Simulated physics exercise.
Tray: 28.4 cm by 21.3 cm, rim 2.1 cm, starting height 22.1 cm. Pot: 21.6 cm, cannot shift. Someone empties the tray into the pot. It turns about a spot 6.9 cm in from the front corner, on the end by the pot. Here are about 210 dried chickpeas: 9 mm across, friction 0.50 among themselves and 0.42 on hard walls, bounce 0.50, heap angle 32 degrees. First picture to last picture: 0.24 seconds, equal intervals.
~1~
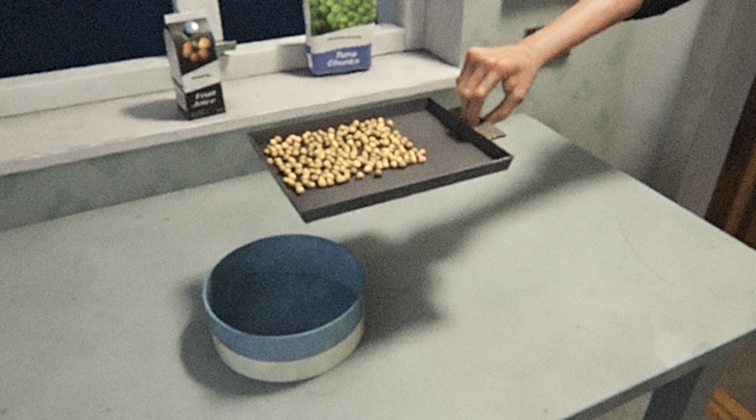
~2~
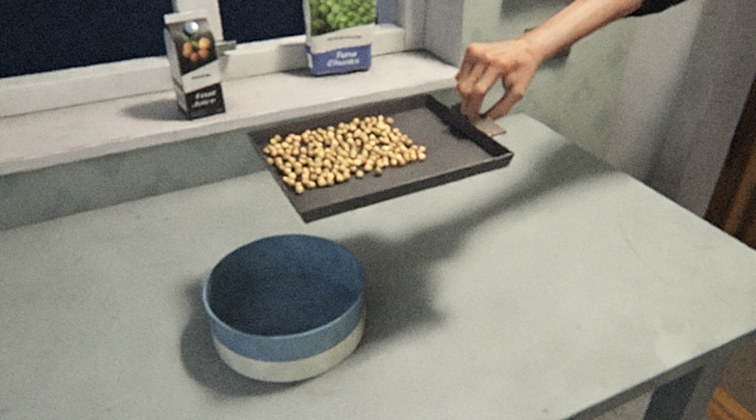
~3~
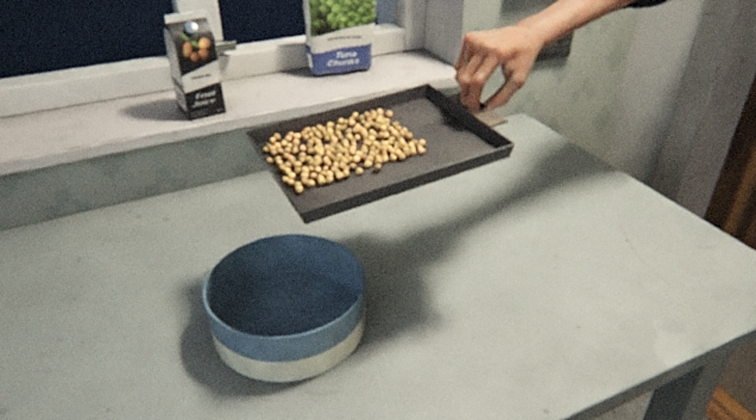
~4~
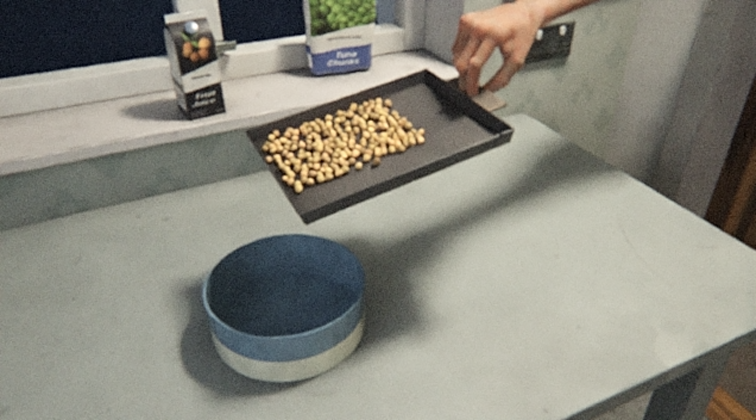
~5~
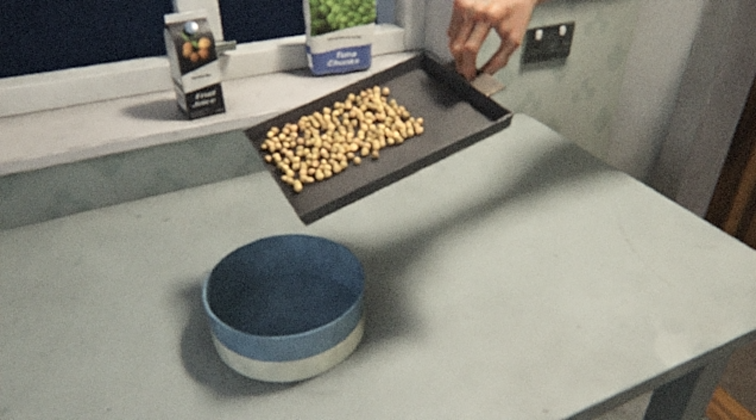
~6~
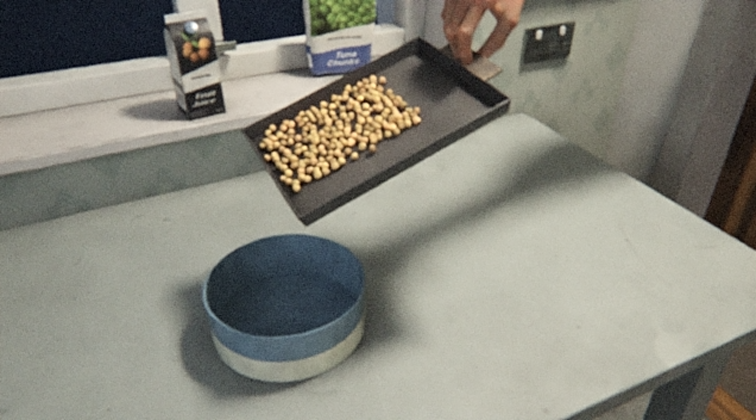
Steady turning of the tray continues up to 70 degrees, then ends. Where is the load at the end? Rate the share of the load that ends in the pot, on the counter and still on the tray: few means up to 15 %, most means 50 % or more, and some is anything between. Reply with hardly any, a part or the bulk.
Pot: Hardly any; counter: Hardly any; left on the tray: The bulk.
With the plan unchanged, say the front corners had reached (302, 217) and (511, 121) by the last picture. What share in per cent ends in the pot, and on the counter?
You'd end with pot at 5 and counter at 0.
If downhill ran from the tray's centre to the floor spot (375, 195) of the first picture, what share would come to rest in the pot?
Estimate: Some 10 per cent.
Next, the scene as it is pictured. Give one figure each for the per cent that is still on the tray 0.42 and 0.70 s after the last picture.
In turn: 100, 90.
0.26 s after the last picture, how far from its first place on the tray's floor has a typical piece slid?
I'd say close to 5 centimetres.
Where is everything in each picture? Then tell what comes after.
The first frame shows tray tilt 0 degrees, front corners at (304, 208) and (510, 156); middle of the pieces at (347, 152); pot at (285, 280).
The second frame shows tray tilt 1 degrees, front corners at (304, 209) and (510, 152); middle of the pieces at (347, 151).
The third frame shows tray tilt 4 degrees, front corners at (303, 209) and (510, 143), lowest corner left front; middle of the pieces at (346, 147).
The fourth frame shows tray tilt 9 degrees, front corners at (302, 211) and (510, 128), lowest corner left front; middle of the pieces at (345, 141).
The fifth frame shows tray tilt 14 degrees, front corners at (301, 213) and (509, 113), lowest corner left front; middle of the pieces at (343, 134).
The sixth frame shows tray tilt 19 degrees, front corners at (300, 214) and (506, 98), lowest corner left front; middle of the pieces at (341, 129); pot at (285, 280).
Then, 0.26 s after the last picture, tilt 45 degrees; the tray holds 100 %, the pot 0 %.
Then, 0.42 s after the last picture, tilt 62 degrees; the tray holds 100 %, the pot 0 %.
Then, 0.70 s after the last picture, tilt 70 degrees; the tray holds 90 %, the pot 5 %.
In the end, pot 10 %, counter 5 %, tray 90 %.
